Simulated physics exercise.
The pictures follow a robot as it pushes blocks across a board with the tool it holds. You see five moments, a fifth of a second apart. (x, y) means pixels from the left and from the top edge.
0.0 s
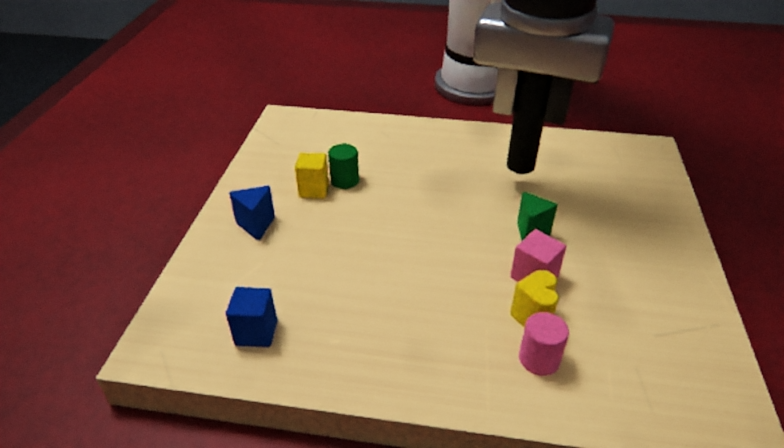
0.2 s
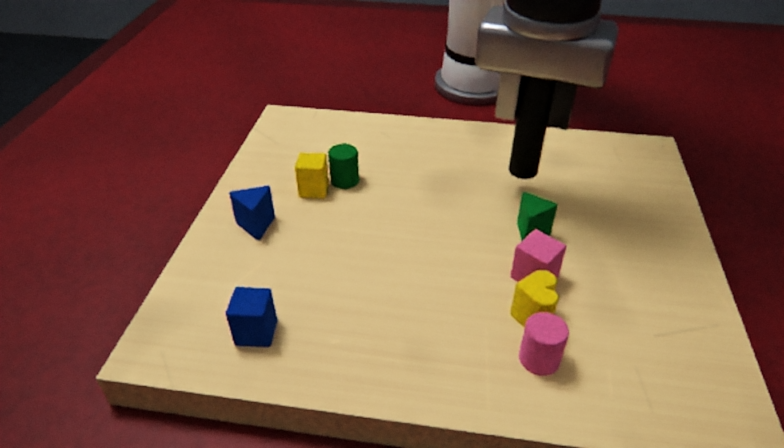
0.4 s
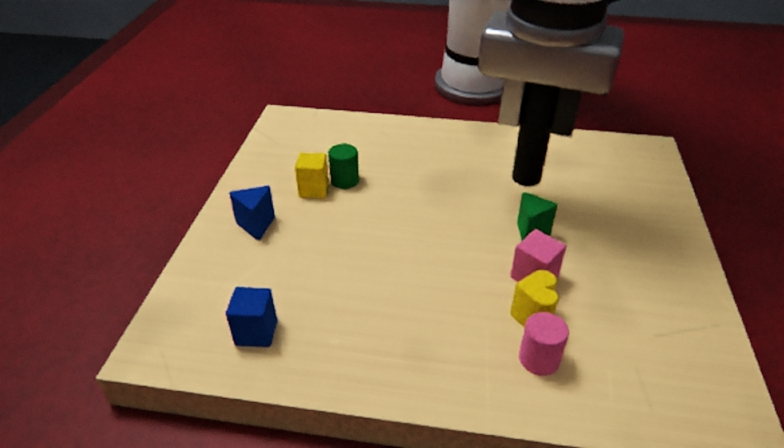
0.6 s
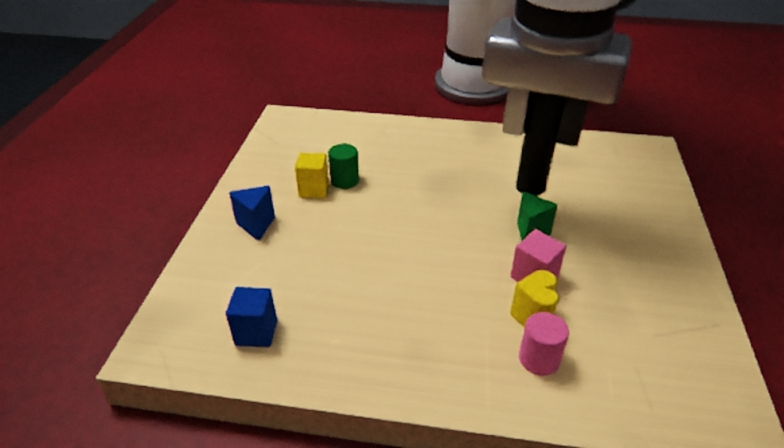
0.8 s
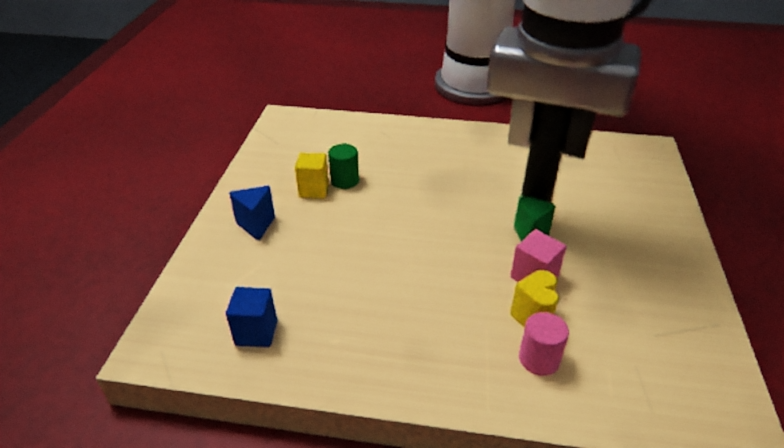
Robot arm easing its black tool toward the viewer and slightly right, up to a green triangular block on a wooden board.
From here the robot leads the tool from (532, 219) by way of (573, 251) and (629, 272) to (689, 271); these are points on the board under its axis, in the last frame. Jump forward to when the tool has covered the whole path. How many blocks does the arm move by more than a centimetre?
Expect one.
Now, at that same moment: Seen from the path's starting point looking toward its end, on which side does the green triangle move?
Answer: Right.
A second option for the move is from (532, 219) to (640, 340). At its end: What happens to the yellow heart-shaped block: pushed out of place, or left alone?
At the moment the path ends, the yellow heart-shaped block still stands where it did.
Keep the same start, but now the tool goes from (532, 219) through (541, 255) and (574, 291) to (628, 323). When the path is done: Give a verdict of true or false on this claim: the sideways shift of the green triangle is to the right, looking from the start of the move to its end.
That is true.
What follows on the original path. One third of the way, tool (580, 232); green triangle (542, 217), turned 35° clockwise.
Two thirds of the way, tool (637, 253); green triangle (542, 217), turned 35° clockwise.
At the end, tool (699, 251); green triangle (542, 217), turned 35° clockwise; pink square block in place.
